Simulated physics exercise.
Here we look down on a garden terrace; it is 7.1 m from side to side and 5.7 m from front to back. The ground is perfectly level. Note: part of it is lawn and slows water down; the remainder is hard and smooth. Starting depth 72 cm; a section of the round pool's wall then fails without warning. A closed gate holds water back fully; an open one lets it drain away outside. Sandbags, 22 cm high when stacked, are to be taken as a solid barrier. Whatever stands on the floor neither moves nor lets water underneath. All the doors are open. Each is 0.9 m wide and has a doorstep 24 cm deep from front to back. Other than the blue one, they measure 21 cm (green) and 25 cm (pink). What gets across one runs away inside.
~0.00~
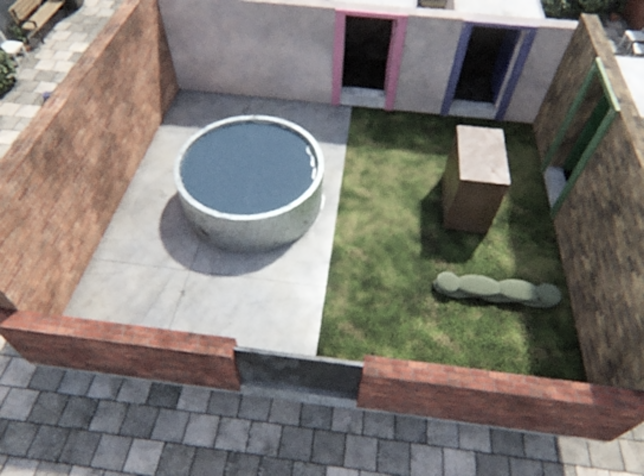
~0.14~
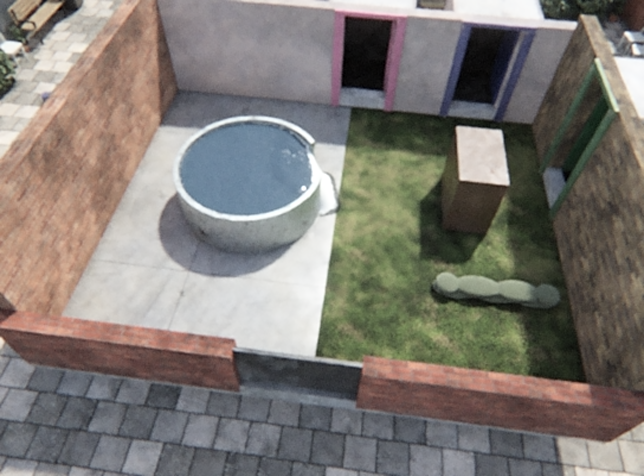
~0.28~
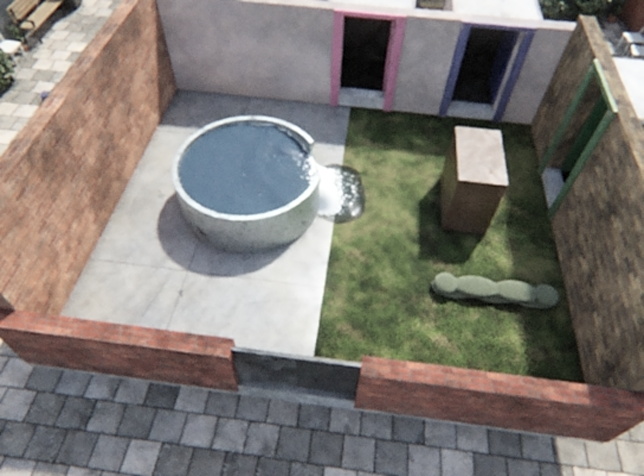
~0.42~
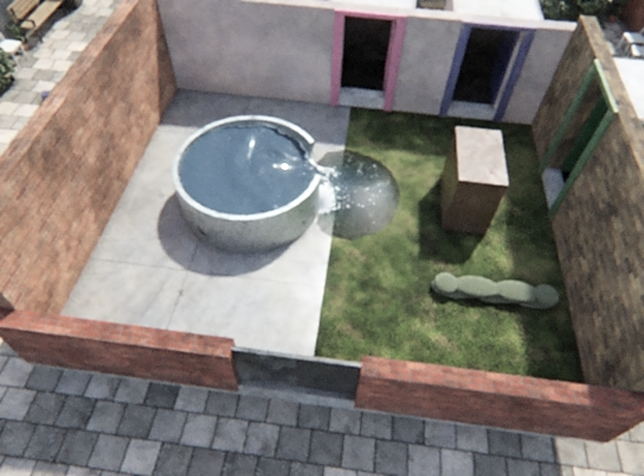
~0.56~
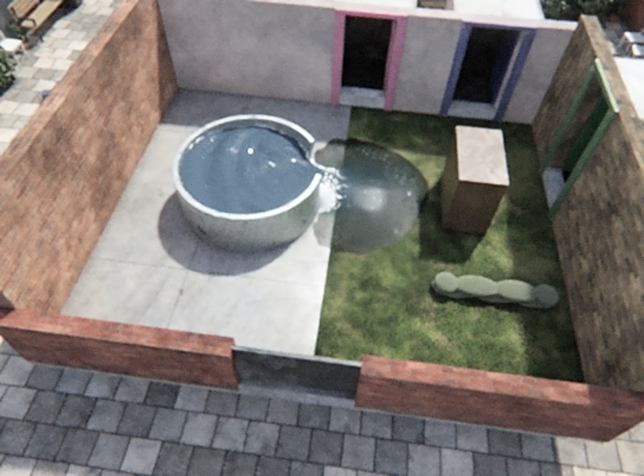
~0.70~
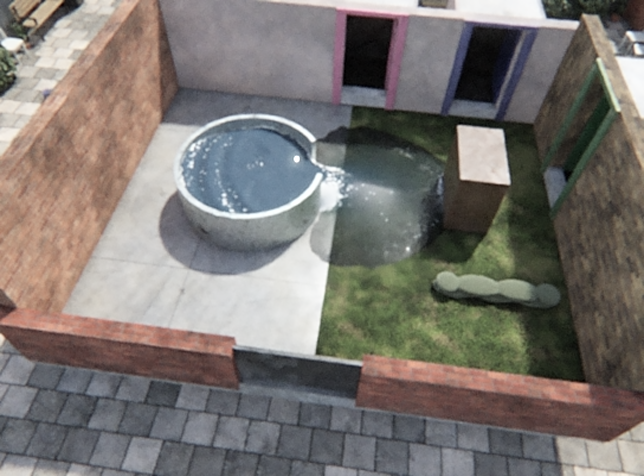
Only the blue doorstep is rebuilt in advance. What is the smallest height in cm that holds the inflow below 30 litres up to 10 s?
At least 11.5 cm.
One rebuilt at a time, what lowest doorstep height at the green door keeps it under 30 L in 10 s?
Green: Roughly 8.5 cm.
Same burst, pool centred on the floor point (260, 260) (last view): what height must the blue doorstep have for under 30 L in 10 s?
Then about 7.0 centimetres at the least.
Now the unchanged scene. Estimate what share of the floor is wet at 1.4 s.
Approximately 20 % of it.
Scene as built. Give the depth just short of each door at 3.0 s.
In cm - green: 2, blue: 16, pink: 8.
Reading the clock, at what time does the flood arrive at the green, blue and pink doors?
Green at 3.2 s, blue at 2.0 s and pink at 1.8 s.
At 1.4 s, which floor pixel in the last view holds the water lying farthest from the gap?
Lab note: Front tip approx. at (497, 154).
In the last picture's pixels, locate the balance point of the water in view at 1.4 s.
Centre of mass: About (294, 193) px.
After 1.4 s water covers 20 % of the floor, deepest (35 cm) near (323, 184); it has not reached the blue door.
After 3.0 s water covers 40 % of the floor, deepest (25 cm) near (530, 126); 16 cm at the blue door, 0 litres in over its 19 cm doorstep.
After 10.0 s water covers 100 % of the floor, deepest (10 cm) near (525, 207); 10 cm at the blue door, 0 litres in over its 19 cm doorstep.
At the blue door as built, the water arrived by 1.9 s and peaked near 18 cm at 2.6 s.
Run again over the same 10 s with other heights there, 44 litres in over 10.5 cm, 19 litres over 12.5 cm. The limit of 30 litres is kept from about 11.5 cm up.
